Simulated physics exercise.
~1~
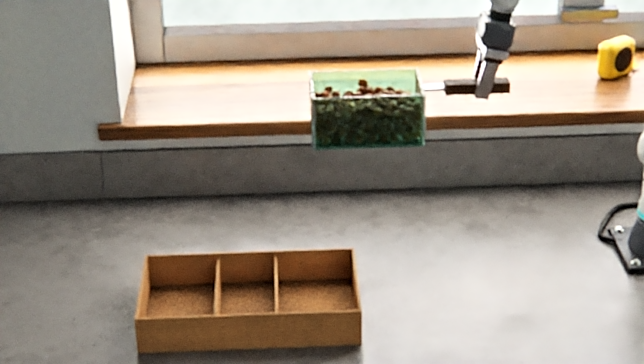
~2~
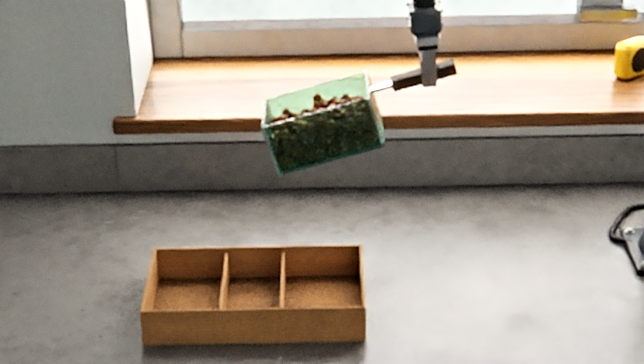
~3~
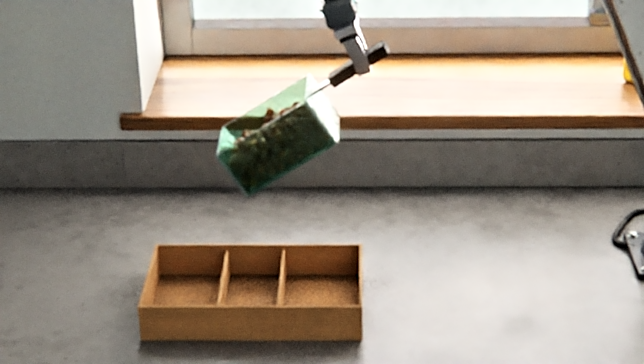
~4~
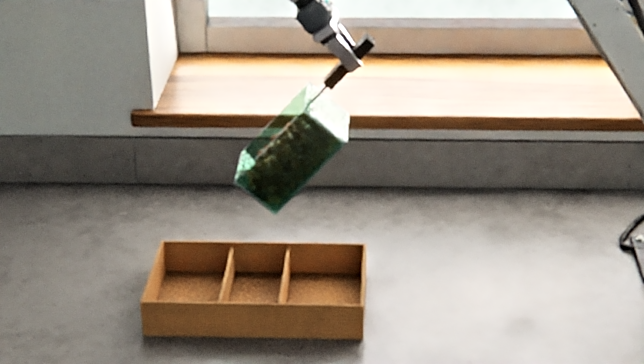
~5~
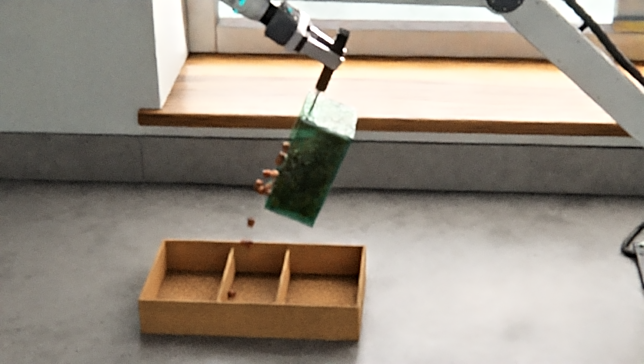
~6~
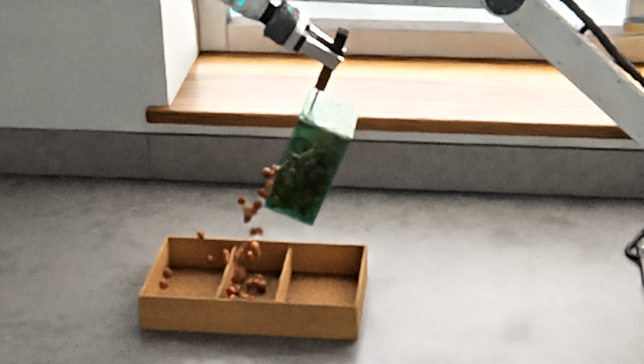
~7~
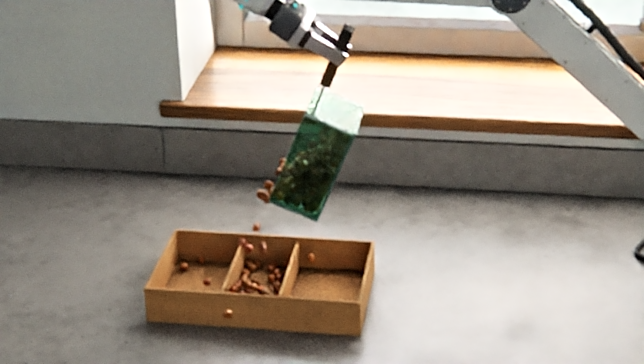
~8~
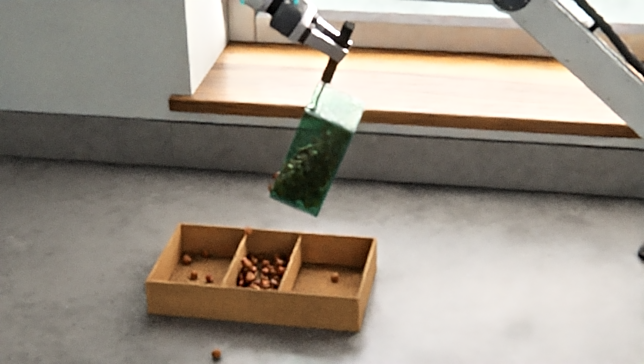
A green-tinted transparent box, partly filled with small brown hazelnuts, hangs from a robot arm's gripper in front of a wooden windowsill. The arm carries it left toward a low cardboard-brown crate with three compartments, tipping it further as it goes. Once the box is steeply tilted above the crate, a few nuts spill over its lower lip. More tumble down in a loose stream, landing mostly in the middle compartment, with some scattering to the left. The flow then stops, leaving a small pile in the middle, a few strays either side, one nut on the table and many still in the box.
